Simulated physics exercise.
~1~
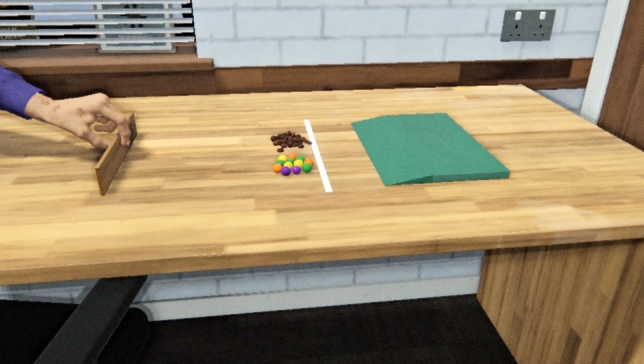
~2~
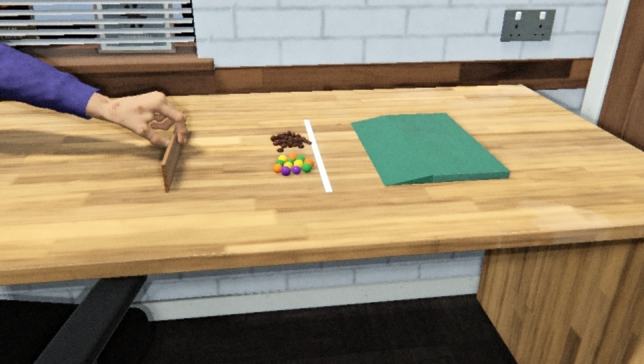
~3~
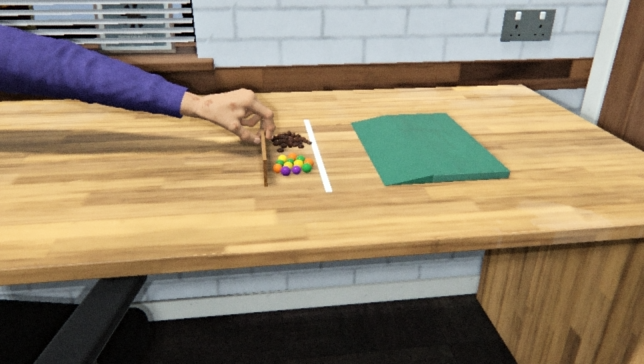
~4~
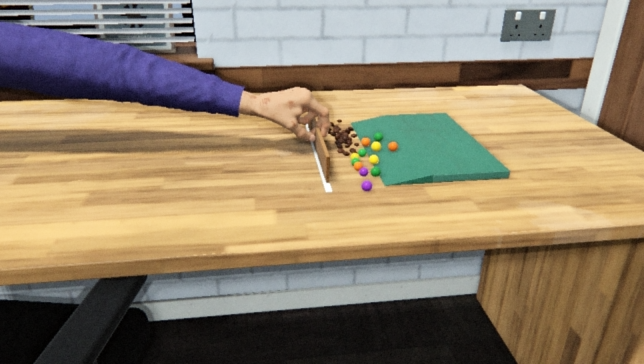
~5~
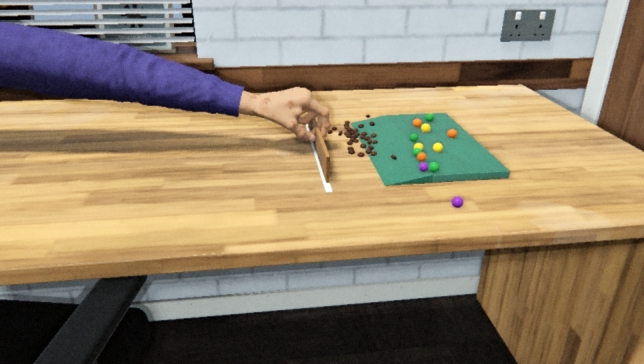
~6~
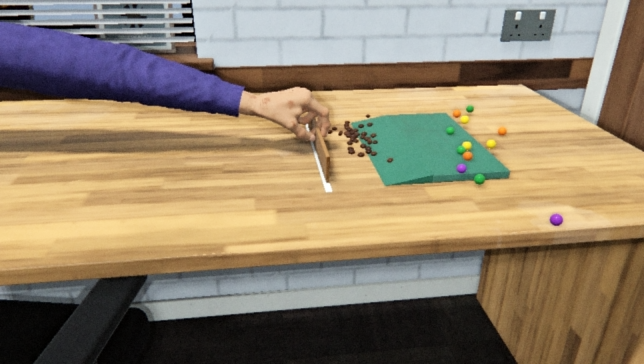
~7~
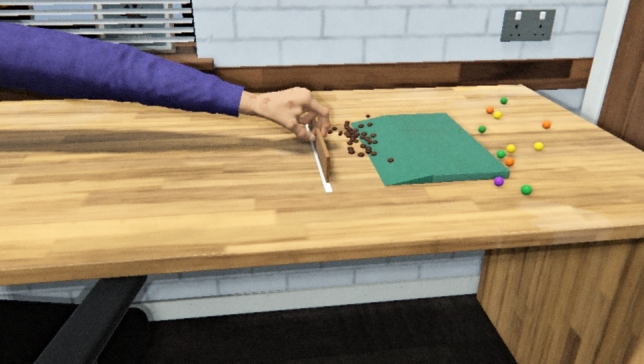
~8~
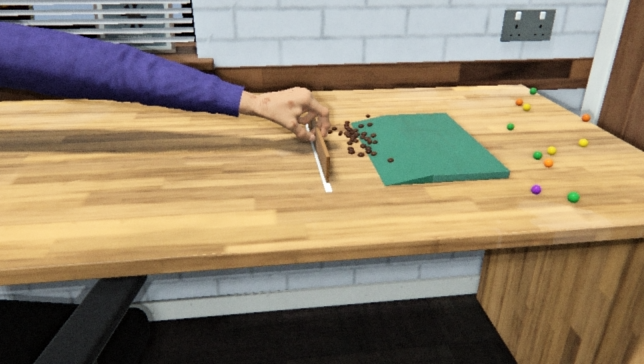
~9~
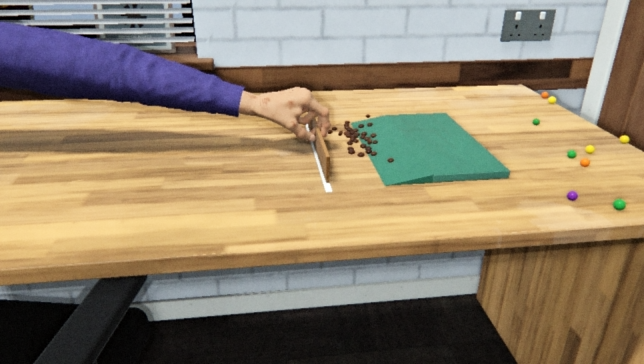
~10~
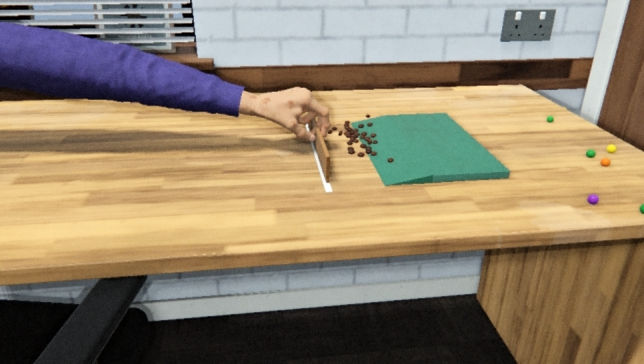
On a wooden tabletop against a white brick wall, a pile of colourful balls and a heap of small dark brown pieces sit just left of a strip of white tape, with a low green ramp and slab beyond. A hand in a purple sleeve slides an upright strip of wood quickly rightward, sweeps both piles forward and stops at the tape. The balls roll on, most crossing the green slab while a purple one runs along its near side. They scatter toward the table's right end, some leaving view. The brown pieces stay behind, spread around the ramp's lower edge.
